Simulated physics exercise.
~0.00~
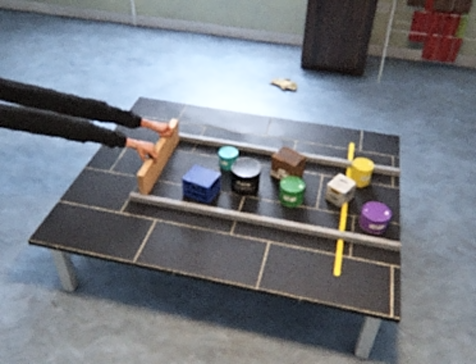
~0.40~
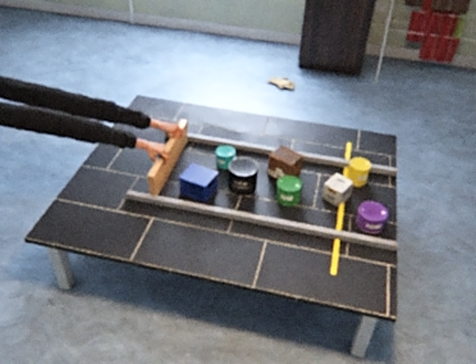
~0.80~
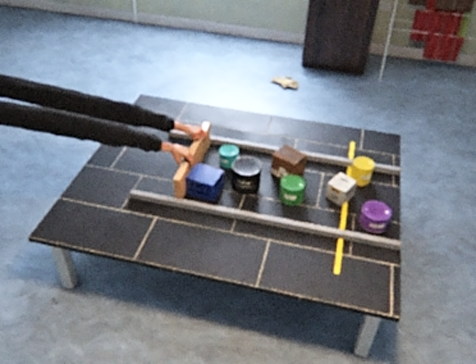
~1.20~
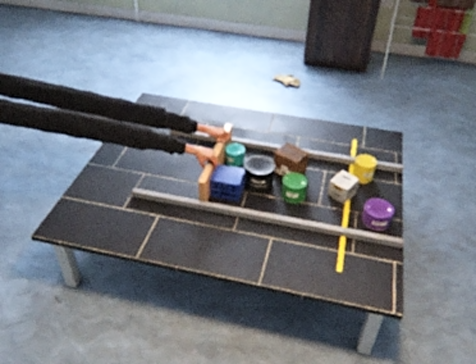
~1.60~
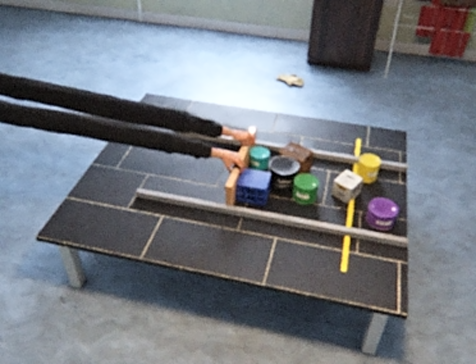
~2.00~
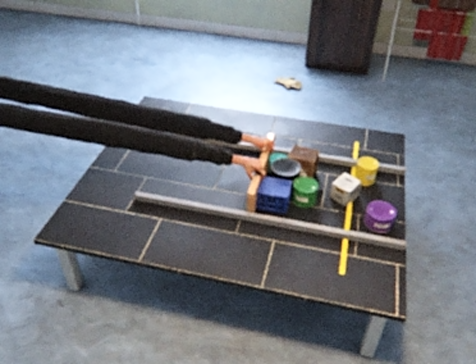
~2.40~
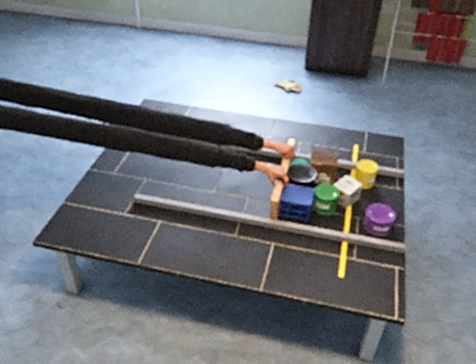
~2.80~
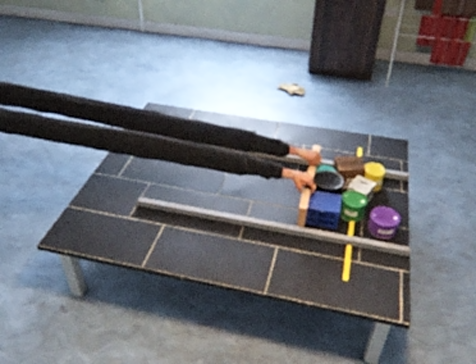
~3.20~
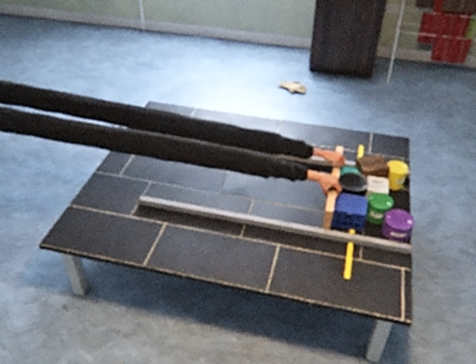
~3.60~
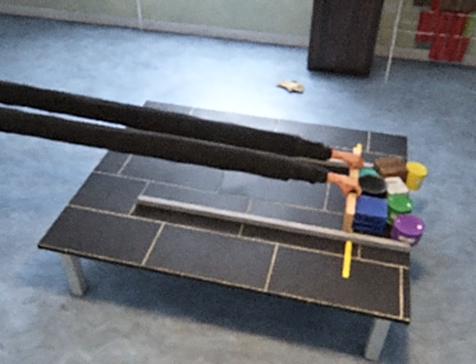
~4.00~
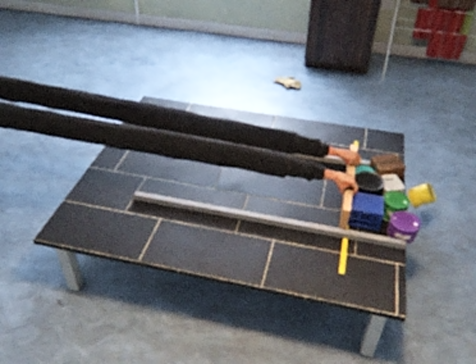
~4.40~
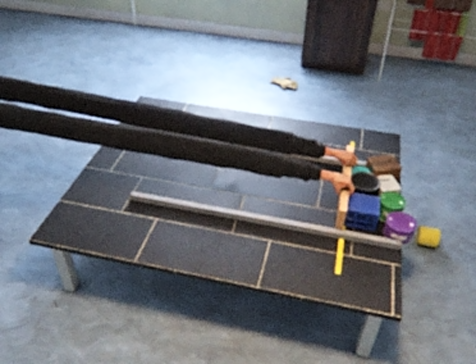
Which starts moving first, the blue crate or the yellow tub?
The blue crate starts moving first, as the plank reaches it early in the push. The yellow tub stays still until the bunched objects get close to the right end of the platform.
